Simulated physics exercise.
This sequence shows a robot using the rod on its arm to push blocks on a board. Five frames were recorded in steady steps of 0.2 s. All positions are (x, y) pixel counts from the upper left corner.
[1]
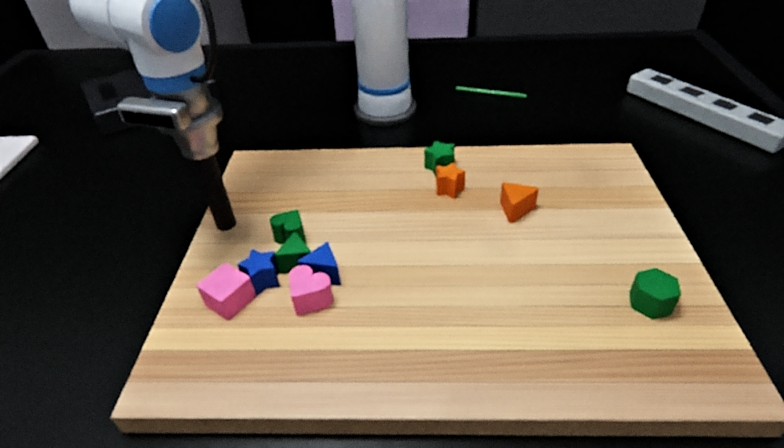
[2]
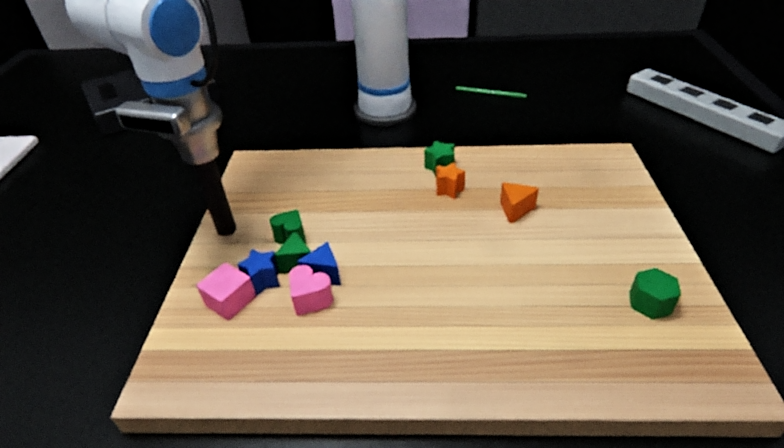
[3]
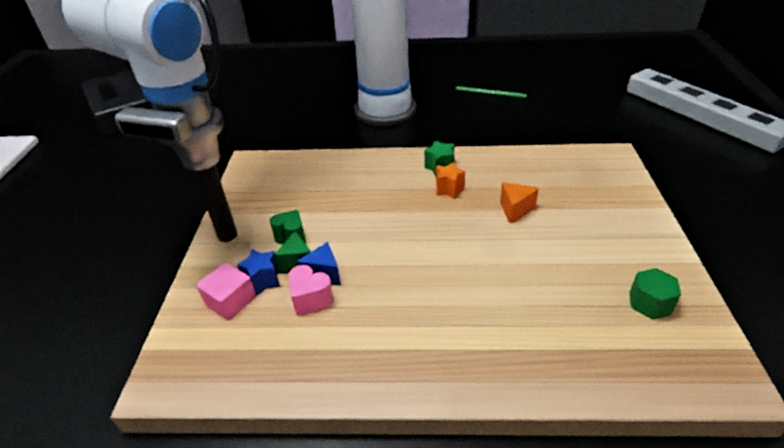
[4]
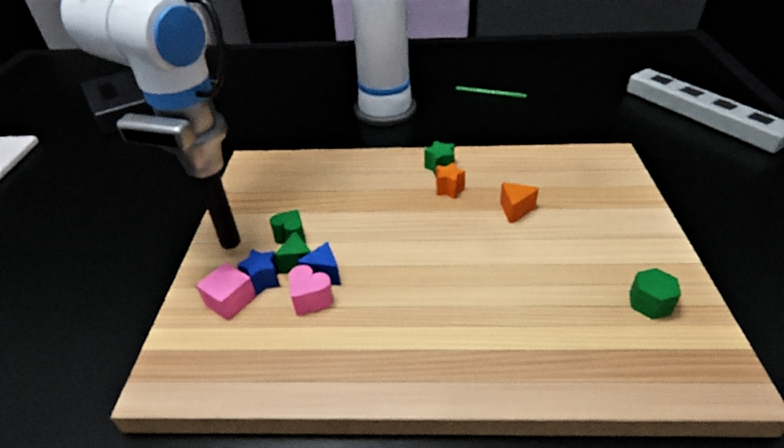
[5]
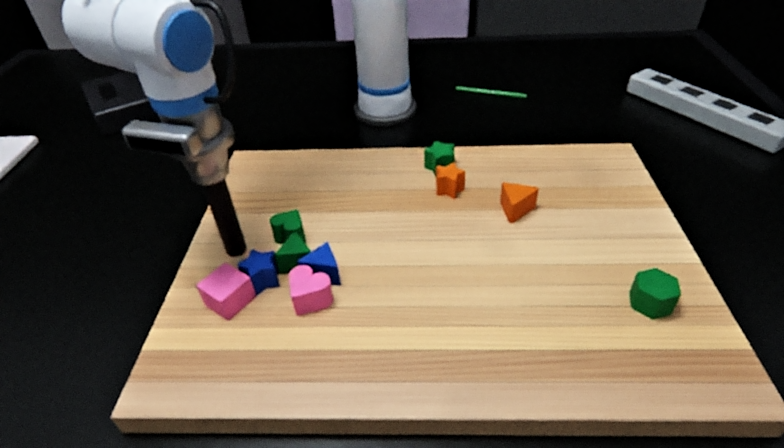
A robot arm's black rod, at the left of a pale wooden board on a black table seen from above at a fixed angle, is what moves. Pink, blue and green blocks cluster at left, a green and an orange star and an orange triangle sit toward the back, and a green hexagon rests at right. The rod creeps nearer the cluster, drifting slightly right, while every block stays still.
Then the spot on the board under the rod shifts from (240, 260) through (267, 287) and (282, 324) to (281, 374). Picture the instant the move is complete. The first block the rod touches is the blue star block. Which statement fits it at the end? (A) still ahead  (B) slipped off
B - slipped off.
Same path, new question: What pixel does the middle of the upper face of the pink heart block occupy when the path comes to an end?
Close to (337, 291).
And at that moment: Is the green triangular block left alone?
No
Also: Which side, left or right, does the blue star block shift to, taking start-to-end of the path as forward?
Side: Left.
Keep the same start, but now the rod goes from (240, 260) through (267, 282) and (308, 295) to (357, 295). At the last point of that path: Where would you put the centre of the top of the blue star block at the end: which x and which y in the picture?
Its top centre is at about (359, 294).
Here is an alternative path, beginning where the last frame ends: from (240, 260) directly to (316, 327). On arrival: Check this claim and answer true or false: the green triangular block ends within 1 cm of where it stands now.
It is false.
The first path, step by step. One third of the way, rod at (264, 277); blue star block at (278, 278); green triangular block at (299, 249), turned 50° anticlockwise; pink heart block at (311, 282).
Two thirds of the way, rod at (279, 315); blue star block at (302, 304), turned 30° anticlockwise; green triangular block at (299, 249), turned 50° anticlockwise; pink heart block at (336, 291), turned 30° anticlockwise.
At the end, rod at (278, 364); pink square piece not moved; blue star block at (303, 310), turned 50° anticlockwise; green triangular block at (299, 249), turned 50° anticlockwise; pink heart block at (337, 291), turned 30° anticlockwise.
